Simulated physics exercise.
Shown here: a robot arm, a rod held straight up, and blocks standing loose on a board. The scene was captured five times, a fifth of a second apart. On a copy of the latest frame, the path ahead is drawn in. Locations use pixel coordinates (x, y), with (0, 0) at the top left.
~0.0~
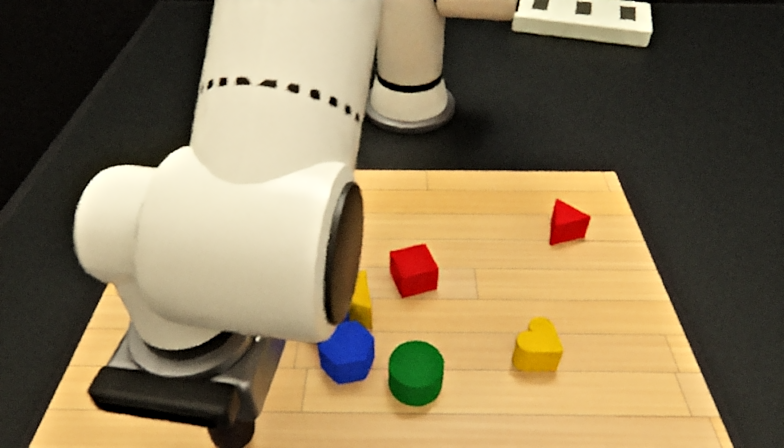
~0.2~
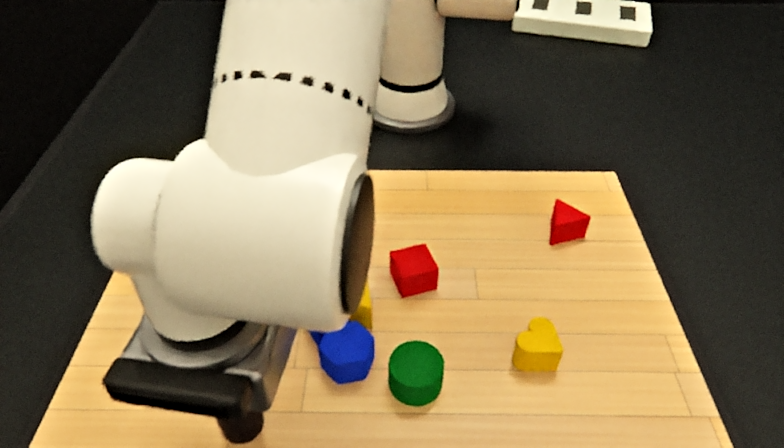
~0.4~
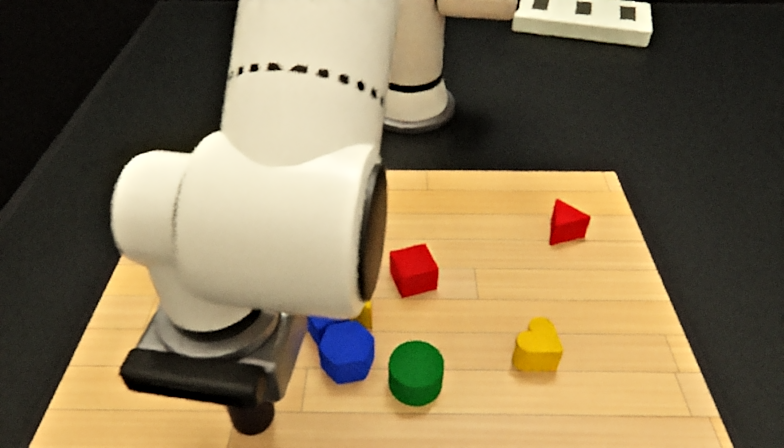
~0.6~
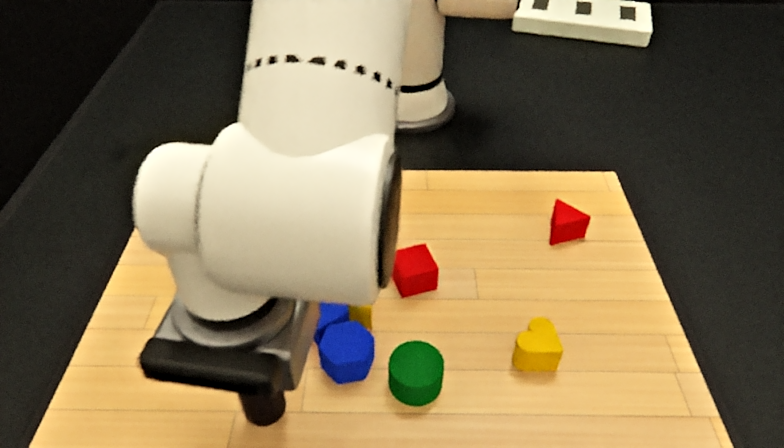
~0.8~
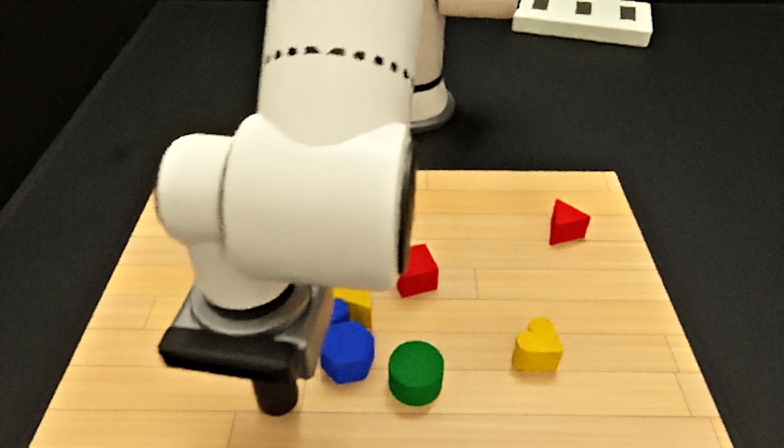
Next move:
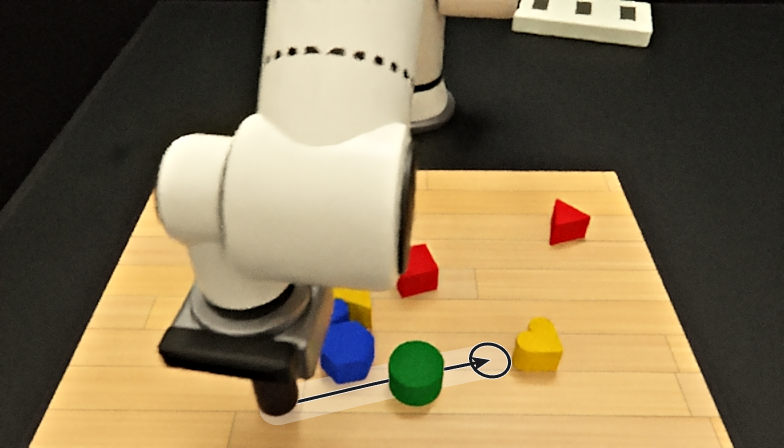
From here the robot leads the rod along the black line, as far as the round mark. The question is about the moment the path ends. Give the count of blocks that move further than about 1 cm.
The answer is three or more blocks, counting only moves over 1 cm.
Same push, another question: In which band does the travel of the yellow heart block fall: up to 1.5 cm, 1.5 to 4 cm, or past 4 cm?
Travel: 1.5-4 cm.
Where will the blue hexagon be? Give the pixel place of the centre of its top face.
It will end up at (367, 326).
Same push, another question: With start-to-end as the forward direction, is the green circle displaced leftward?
No, that is not what happens.
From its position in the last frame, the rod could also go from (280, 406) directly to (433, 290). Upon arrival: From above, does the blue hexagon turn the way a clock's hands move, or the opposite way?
The blue hexagon rotates clockwise.
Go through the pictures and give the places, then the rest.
In the first picture, rod tip at (234, 433); block tops, blue heart block hidden; blue hexagon at (346, 342); green circle at (417, 363); yellow heart block at (540, 336).
In the second picture, rod at (243, 425); blocks unchanged.
In the third picture, rod at (254, 417); blocks unchanged.
In the fourth picture, rod at (266, 409); blocks unchanged.
In the fifth picture, rod at (279, 399); blue heart block partly hidden; blue hexagon at (346, 342); green circle at (417, 363); yellow heart block at (540, 336).
Path on the board, in a line from (280, 406) to (490, 360).
On the path given first. One third of the way, rod at (353, 382); blue hexagon at (360, 331), turned 40° anticlockwise.
Two thirds of the way, rod at (424, 366); blue hexagon at (367, 326), turned 60° anticlockwise; green circle at (474, 359).
At the end, rod at (491, 353); blue heart block in place; blue hexagon at (367, 326), turned 60° anticlockwise; green circle at (536, 366); yellow heart block at (561, 334), turned 60° anticlockwise.
